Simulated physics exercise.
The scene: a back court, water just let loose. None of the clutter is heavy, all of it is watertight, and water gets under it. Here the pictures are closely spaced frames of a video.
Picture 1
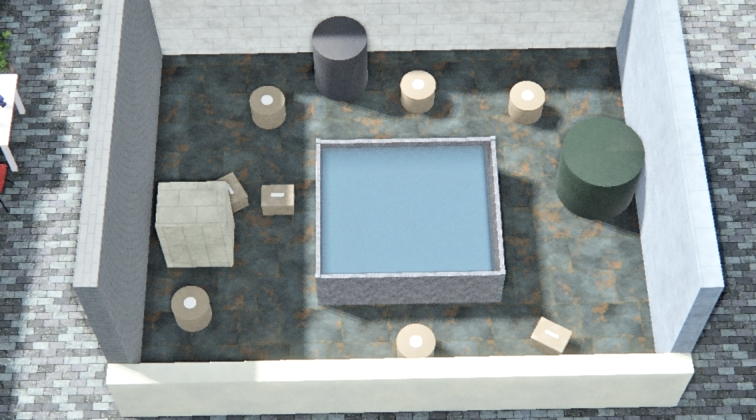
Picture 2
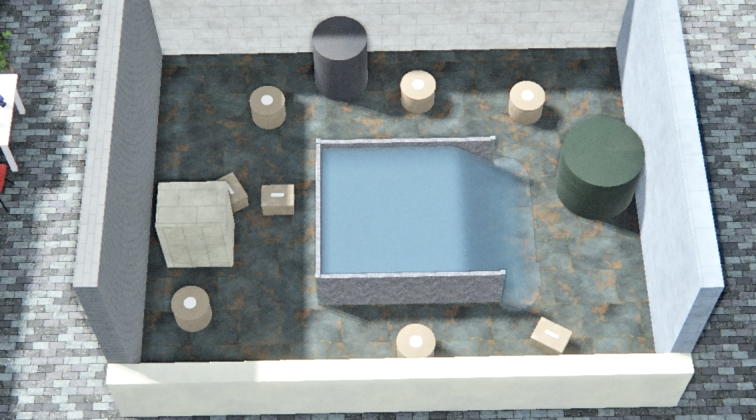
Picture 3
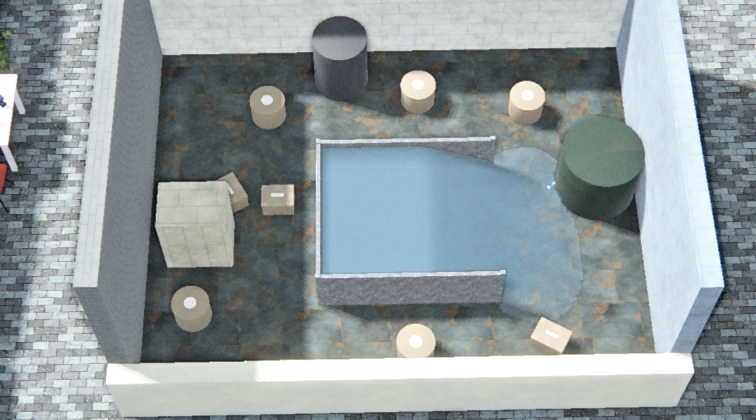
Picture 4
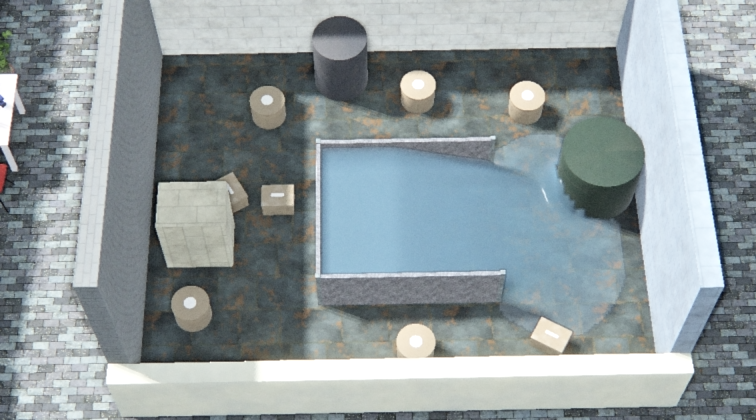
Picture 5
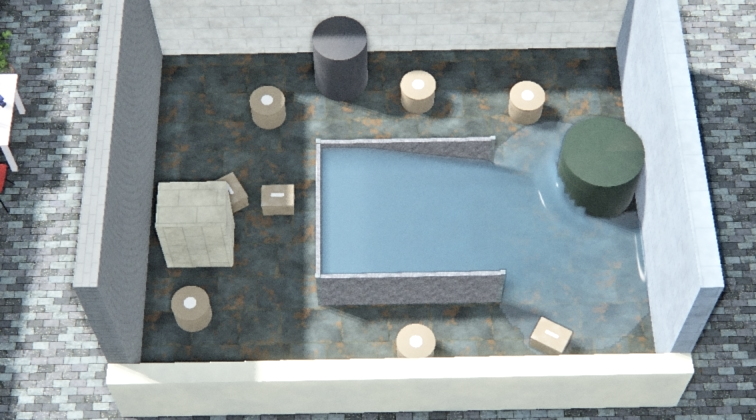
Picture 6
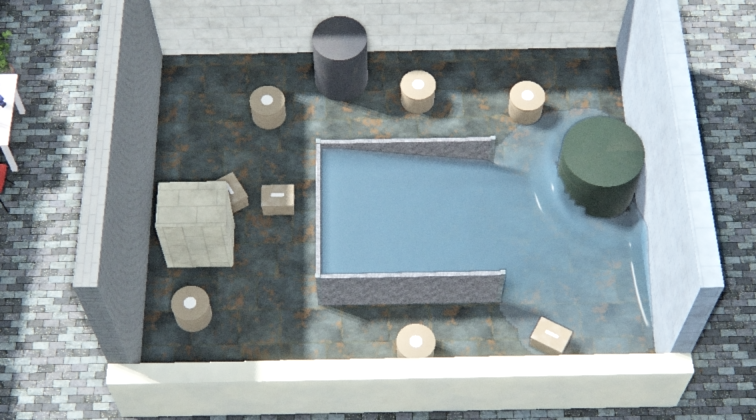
Water fills a walled basin in the middle of a court, then pours out to the right once that side is gone. It spreads across the dark floor in a widening fan, curls around the green cylinder and reaches the right wall, while the scattered containers stay put.
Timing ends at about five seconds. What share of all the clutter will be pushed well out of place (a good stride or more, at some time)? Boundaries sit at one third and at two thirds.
The share is one third to two thirds.
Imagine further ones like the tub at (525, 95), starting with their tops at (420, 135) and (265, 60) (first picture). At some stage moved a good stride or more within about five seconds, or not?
Falls short, then falls short.
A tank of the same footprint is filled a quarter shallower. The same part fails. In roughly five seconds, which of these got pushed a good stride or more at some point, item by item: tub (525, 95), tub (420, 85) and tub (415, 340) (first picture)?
Object 1: Passed the mark. Object 2: Stayed below the mark. Object 3: Passed the mark.
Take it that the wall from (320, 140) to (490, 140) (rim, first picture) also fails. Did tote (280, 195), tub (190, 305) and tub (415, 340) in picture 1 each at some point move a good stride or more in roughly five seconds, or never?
The first: Fell short; the second: Fell short; the third: Fell short.
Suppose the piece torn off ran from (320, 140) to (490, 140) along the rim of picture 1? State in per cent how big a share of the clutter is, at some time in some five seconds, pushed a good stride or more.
It comes to some 50 per cent.
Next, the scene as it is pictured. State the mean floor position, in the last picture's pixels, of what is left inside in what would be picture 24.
Around (284, 204).
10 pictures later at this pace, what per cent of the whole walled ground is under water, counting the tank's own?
45 %, give or take.
A moment on, 0 of 8 are well off their spots; 0 afloat.
Next, 2 of 8 are well off their spots; 0 afloat.
Later, 3 of 8 are well off their spots; 2 afloat.
In the end, 5 of 8 are well off their spots, and 5 have been at some point; 5 afloat.
